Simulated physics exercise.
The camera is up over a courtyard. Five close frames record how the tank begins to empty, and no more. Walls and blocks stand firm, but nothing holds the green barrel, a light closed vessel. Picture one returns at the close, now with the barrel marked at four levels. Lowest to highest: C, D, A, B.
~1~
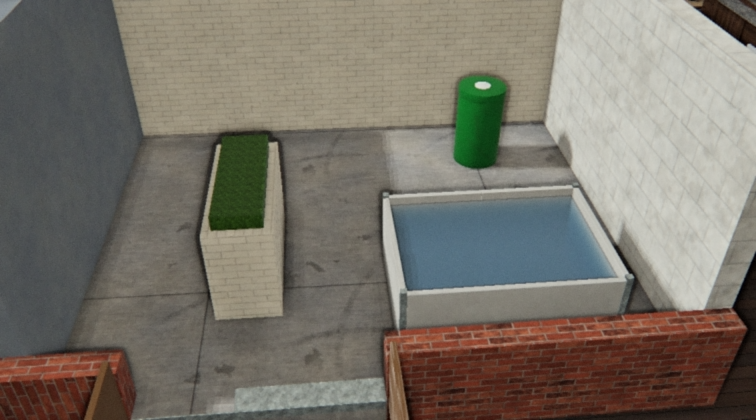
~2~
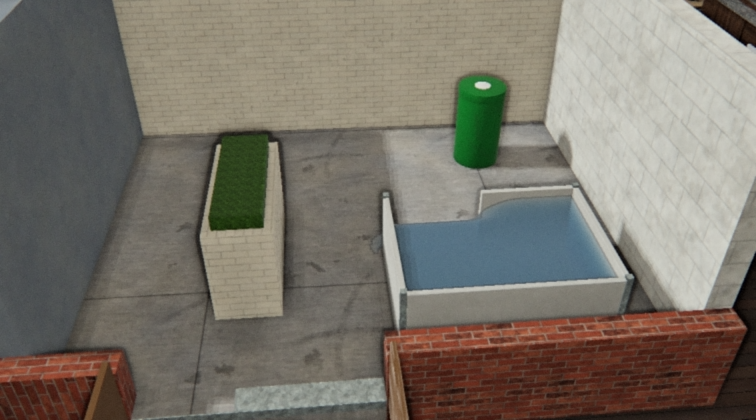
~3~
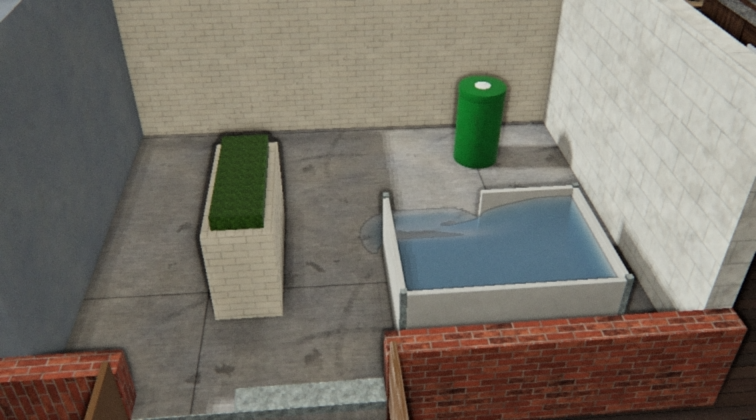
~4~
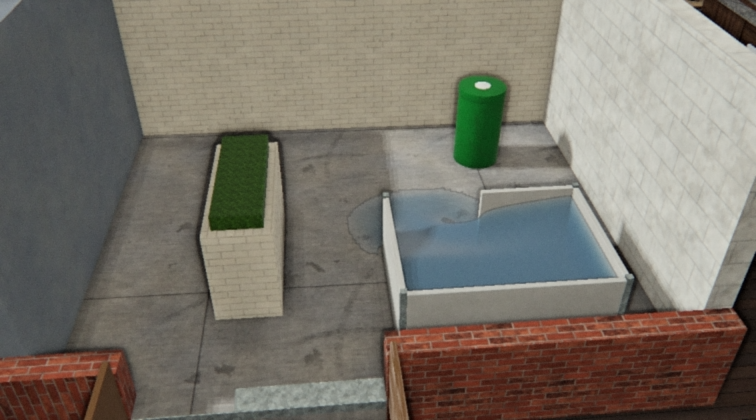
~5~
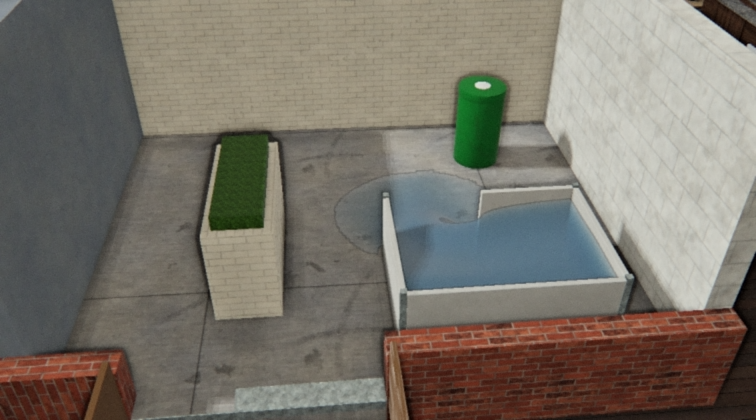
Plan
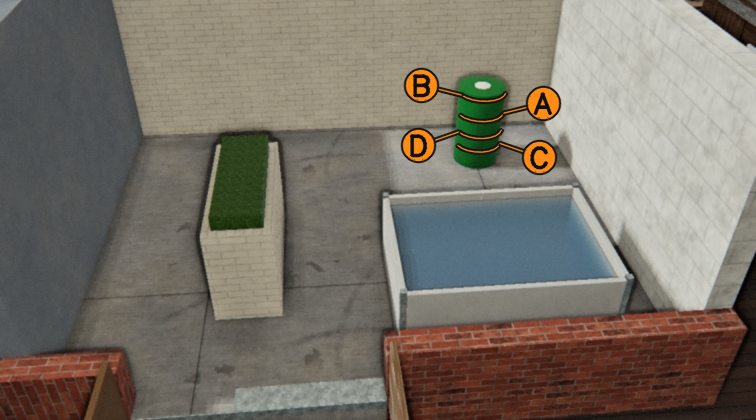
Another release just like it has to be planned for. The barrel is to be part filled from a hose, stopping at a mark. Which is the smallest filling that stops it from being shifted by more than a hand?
It is C.
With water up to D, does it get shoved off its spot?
No.
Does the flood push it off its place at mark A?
No.
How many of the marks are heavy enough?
All four.
On the marked copy, A at (485, 121); B at (487, 101); C at (482, 152); D at (483, 138); from the bottom up C, D, A, B.
For mark A, it does not move.
For mark B, it does not move.
For mark C, it does not move.
For mark D, it does not move.
